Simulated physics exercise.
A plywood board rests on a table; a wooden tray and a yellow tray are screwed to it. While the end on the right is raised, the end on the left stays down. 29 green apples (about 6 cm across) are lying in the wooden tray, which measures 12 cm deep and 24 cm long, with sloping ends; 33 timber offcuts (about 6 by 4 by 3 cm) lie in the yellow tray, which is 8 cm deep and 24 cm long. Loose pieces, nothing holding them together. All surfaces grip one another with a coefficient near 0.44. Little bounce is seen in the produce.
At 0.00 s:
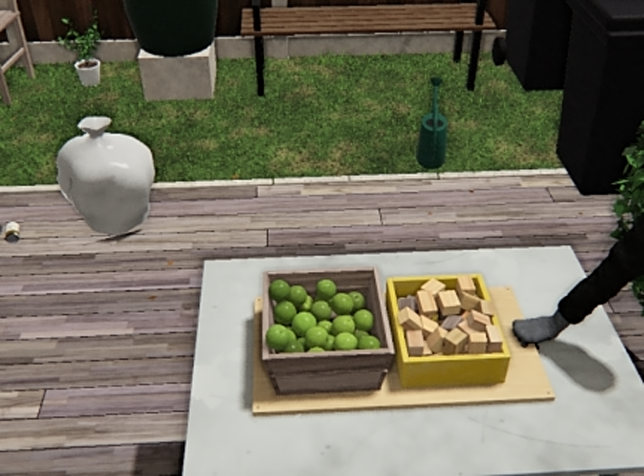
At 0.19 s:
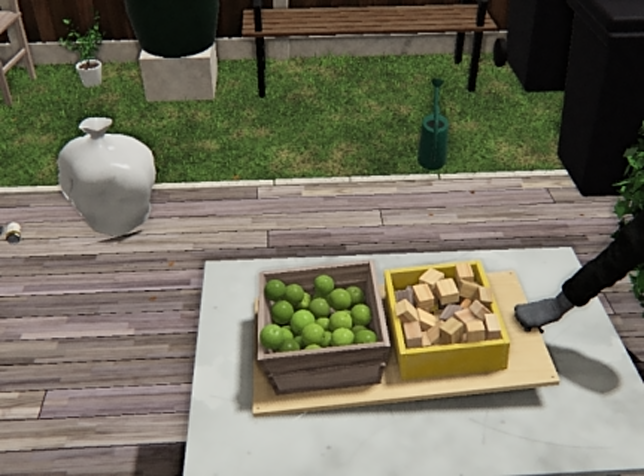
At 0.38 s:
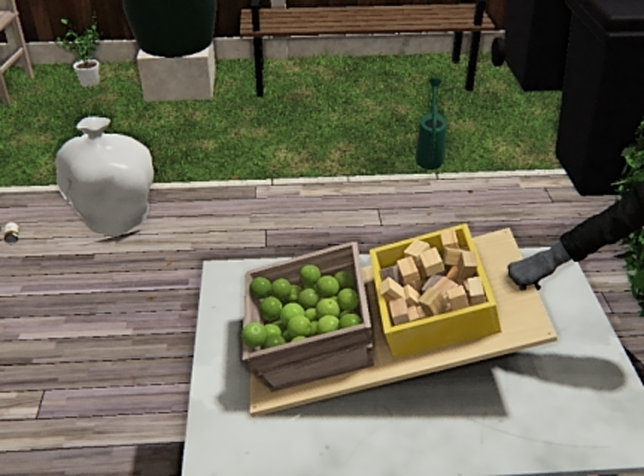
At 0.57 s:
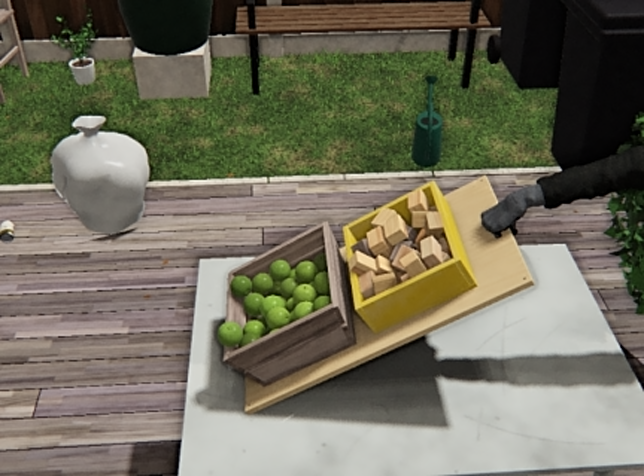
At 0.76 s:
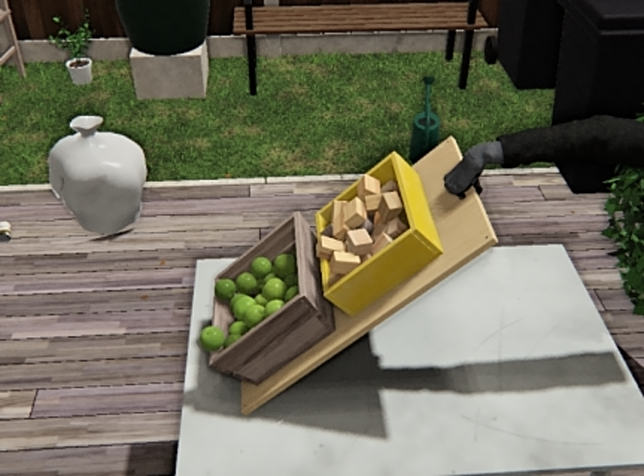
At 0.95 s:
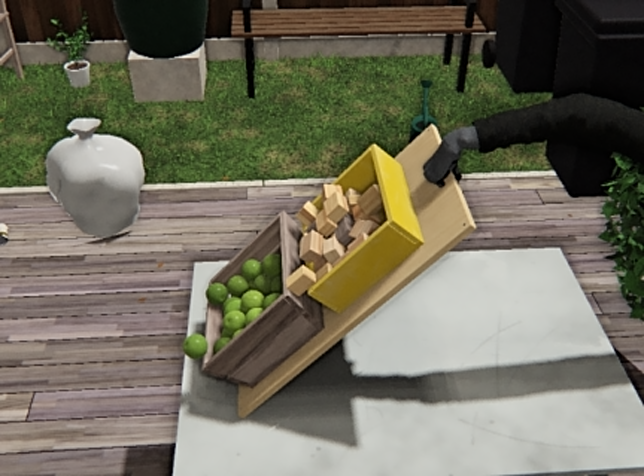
Green apples and wooden blocks in two trays on a board, a gloved hand lifting its right end steeply above a table.
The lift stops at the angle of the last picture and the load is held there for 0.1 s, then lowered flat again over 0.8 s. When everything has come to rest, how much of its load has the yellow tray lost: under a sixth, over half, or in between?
Under a sixth.
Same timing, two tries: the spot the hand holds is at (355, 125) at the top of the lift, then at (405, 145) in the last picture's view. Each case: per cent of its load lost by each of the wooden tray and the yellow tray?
Loss per try - wooden tray 10 / 0 percent, yellow tray 20 / 10 percent.
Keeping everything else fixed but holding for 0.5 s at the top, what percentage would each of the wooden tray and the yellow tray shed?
Wooden tray: 0%, yellow tray: 0%.
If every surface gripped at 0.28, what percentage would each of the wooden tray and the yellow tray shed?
Wooden tray 0, yellow tray 10 per cent.
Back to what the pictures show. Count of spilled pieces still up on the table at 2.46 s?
Roughly 0.
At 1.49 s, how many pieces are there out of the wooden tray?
Wooden tray - close to 1.
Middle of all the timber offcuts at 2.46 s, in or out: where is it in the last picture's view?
Somewhere around pixel (415, 337).
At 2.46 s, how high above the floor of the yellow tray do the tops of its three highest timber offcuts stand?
That is close to 12 centimetres.
After 1.19 s, tilt 44°; the wooden tray is down by 1 of 29 and the yellow tray has all 33.
After 1.49 s, tilt 20°; the wooden tray is down by 1 of 29 and the yellow tray has all 33.
After 1.91 s, tilt 0°; the wooden tray is down by 1 of 29 and the yellow tray has all 33.
When it is over (at 2.46 s), the wooden tray is down by 1 of 29 and the yellow tray has all 33. Asked share, 0 of 33, 0 per cent.
